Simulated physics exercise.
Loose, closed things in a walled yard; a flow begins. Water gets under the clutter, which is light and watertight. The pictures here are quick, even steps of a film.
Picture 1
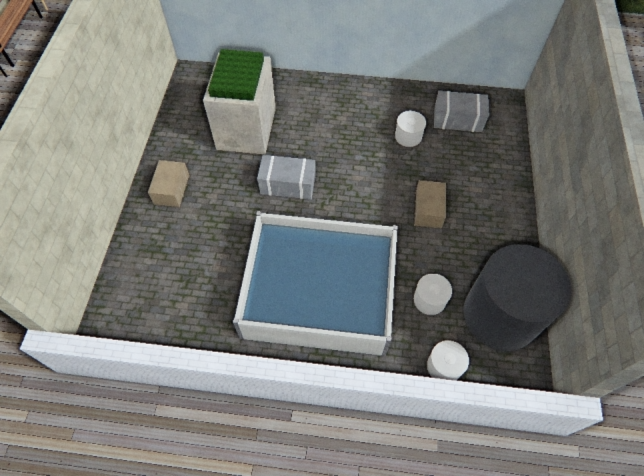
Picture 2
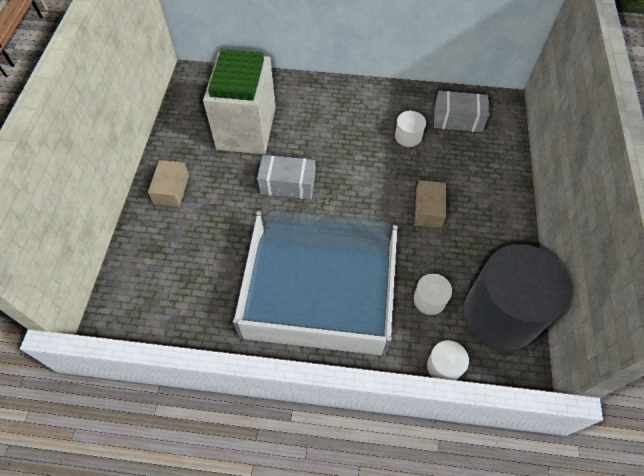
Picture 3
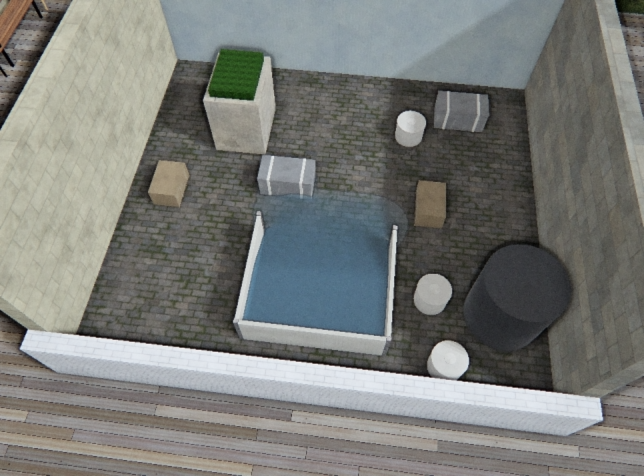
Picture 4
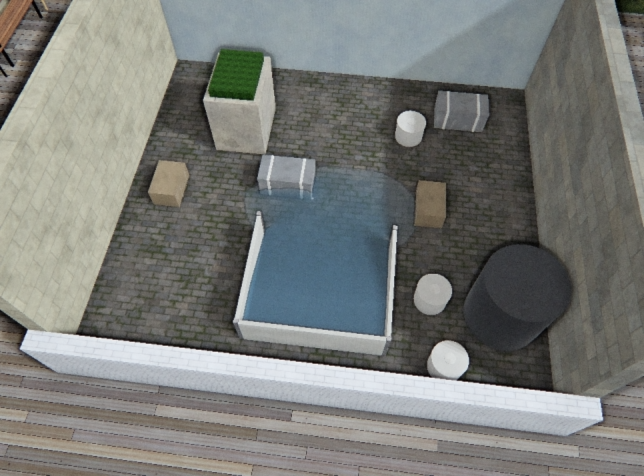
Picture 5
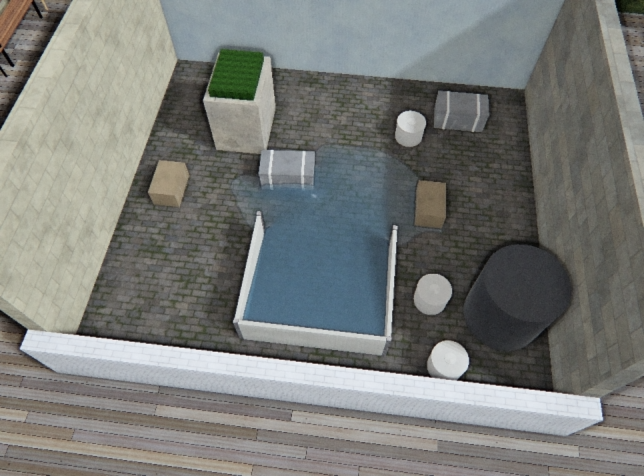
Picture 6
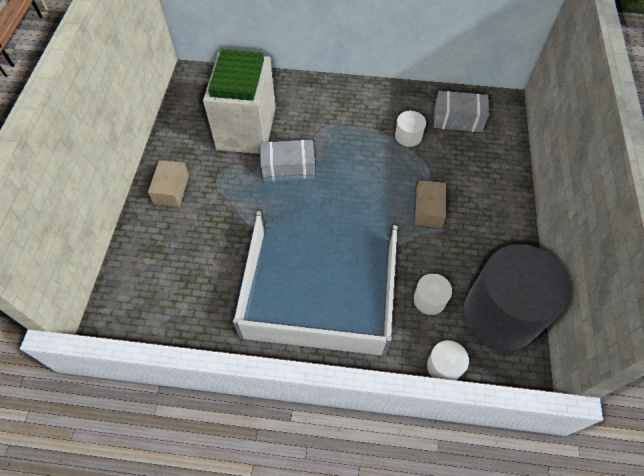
The footage shows water spreading from the open far side of a white-walled basin across a paved yard, reaching a white-banded grey trunk and a tan box; the trunk then shifts slightly toward the back wall.
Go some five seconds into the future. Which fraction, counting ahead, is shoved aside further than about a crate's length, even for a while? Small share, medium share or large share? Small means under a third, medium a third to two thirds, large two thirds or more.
A medium share.
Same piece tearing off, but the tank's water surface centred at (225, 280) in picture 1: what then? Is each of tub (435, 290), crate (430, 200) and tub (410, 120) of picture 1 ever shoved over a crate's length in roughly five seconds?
Lab note - in sequence: Less than that; less than that; displaced that much.
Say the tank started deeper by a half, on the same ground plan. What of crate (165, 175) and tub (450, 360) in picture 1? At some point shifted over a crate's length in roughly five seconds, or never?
Fell short of it; fell short of it.
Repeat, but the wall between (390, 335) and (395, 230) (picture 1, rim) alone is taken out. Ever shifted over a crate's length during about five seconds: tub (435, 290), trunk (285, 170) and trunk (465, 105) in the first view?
First over the mark, then below the mark, then over the mark.
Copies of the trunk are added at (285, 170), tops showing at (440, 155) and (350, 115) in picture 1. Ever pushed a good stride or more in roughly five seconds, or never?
Going by the order given: Pushed clear, pushed clear.
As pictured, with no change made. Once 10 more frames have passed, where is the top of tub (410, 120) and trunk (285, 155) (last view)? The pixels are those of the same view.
The first should be near (441, 72), the second near (298, 78).
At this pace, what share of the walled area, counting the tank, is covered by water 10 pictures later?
Roughly 50 %.
A moment on, 1 of 7 are well off their spots; 0 afloat.
Next, 2 of 7 are well off their spots; 1 afloat.
Later, 3 of 7 are well off their spots; 3 afloat.
In the end, 3 of 7 are well off their spots, and 3 have been at some point; 2 afloat.
